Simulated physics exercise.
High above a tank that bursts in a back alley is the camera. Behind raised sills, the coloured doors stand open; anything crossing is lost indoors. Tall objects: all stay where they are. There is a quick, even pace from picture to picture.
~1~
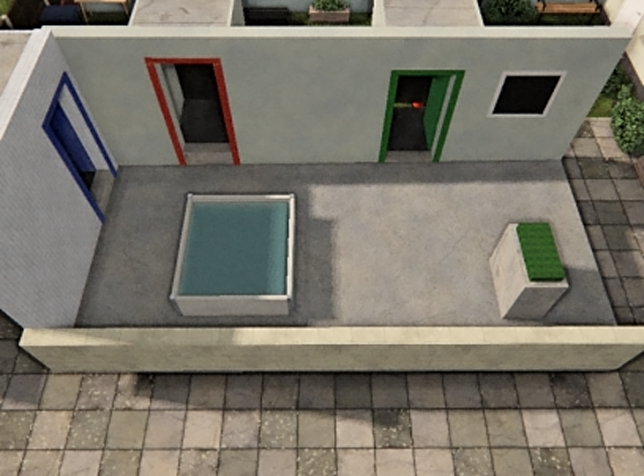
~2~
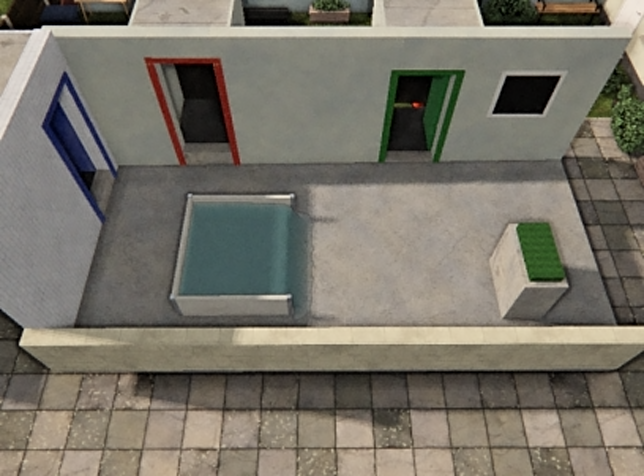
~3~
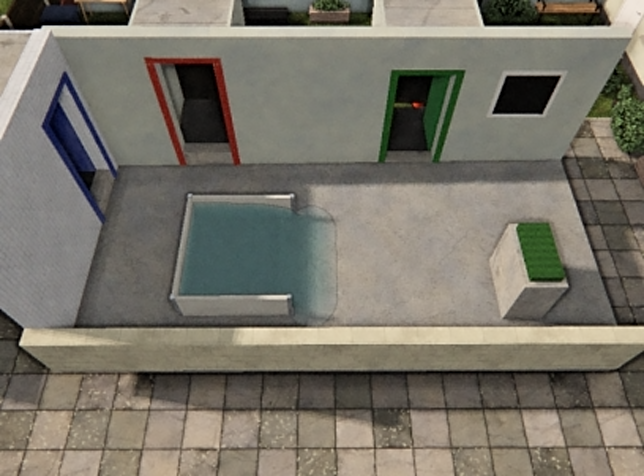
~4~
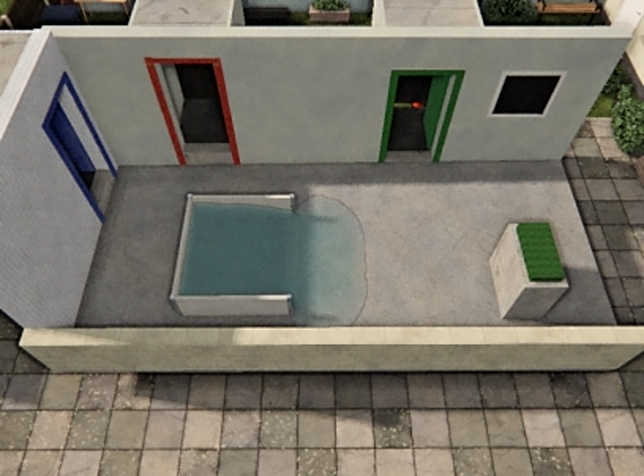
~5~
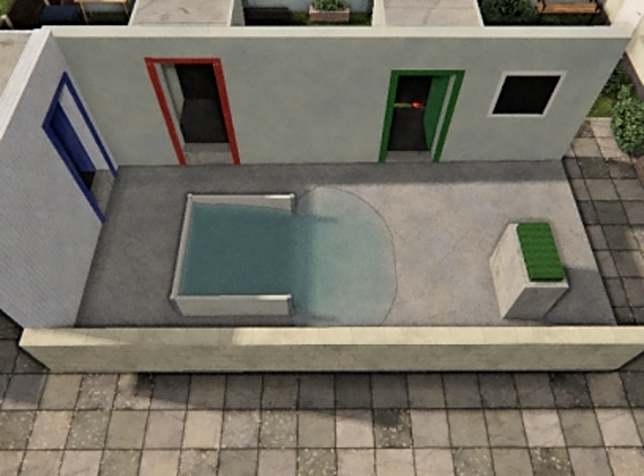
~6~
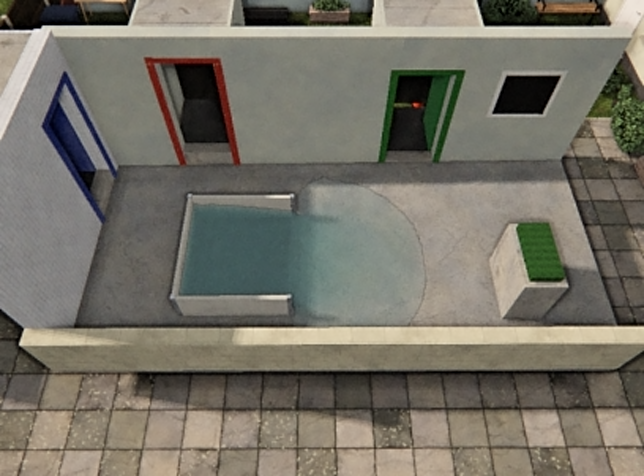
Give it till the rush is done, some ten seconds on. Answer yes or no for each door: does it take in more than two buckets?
Red door: No; green door: Yes; blue door: No.
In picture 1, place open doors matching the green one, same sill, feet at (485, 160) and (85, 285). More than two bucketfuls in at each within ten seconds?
First tops the limit, then falls short.
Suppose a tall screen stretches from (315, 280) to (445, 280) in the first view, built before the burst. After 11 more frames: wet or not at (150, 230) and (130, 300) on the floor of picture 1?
Unwetted; unwetted.
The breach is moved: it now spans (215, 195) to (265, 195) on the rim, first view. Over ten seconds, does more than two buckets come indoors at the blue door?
The blue one falls short.
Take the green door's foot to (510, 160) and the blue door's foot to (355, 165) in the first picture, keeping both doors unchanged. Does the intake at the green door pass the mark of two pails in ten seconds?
Outcome: Green door rises above.
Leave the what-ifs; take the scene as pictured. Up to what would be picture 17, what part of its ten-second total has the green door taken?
Approximately 5 in a hundred, I reckon.
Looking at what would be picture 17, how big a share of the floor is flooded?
Around 55 percent.
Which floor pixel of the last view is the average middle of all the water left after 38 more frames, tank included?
The water centres close to (376, 243).
A moment on, water covers 40 % of the floor; the red door not reached, the green door not reached, the blue door not reached.
Next, water covers 55 % of the floor; the red door not reached, the green door under two buckets in, the blue door not reached.
Then, water covers 60 % of the floor; the red door not reached, the green door over two buckets in, the blue door not reached.
Later, water covers 60 % of the floor; the red door not reached, the green door over two buckets in, the blue door not reached.
In the end, water covers 75 % of the floor; the red door wet at the sill, nothing in, the green door over two buckets in, the blue door wet at the sill, nothing in.
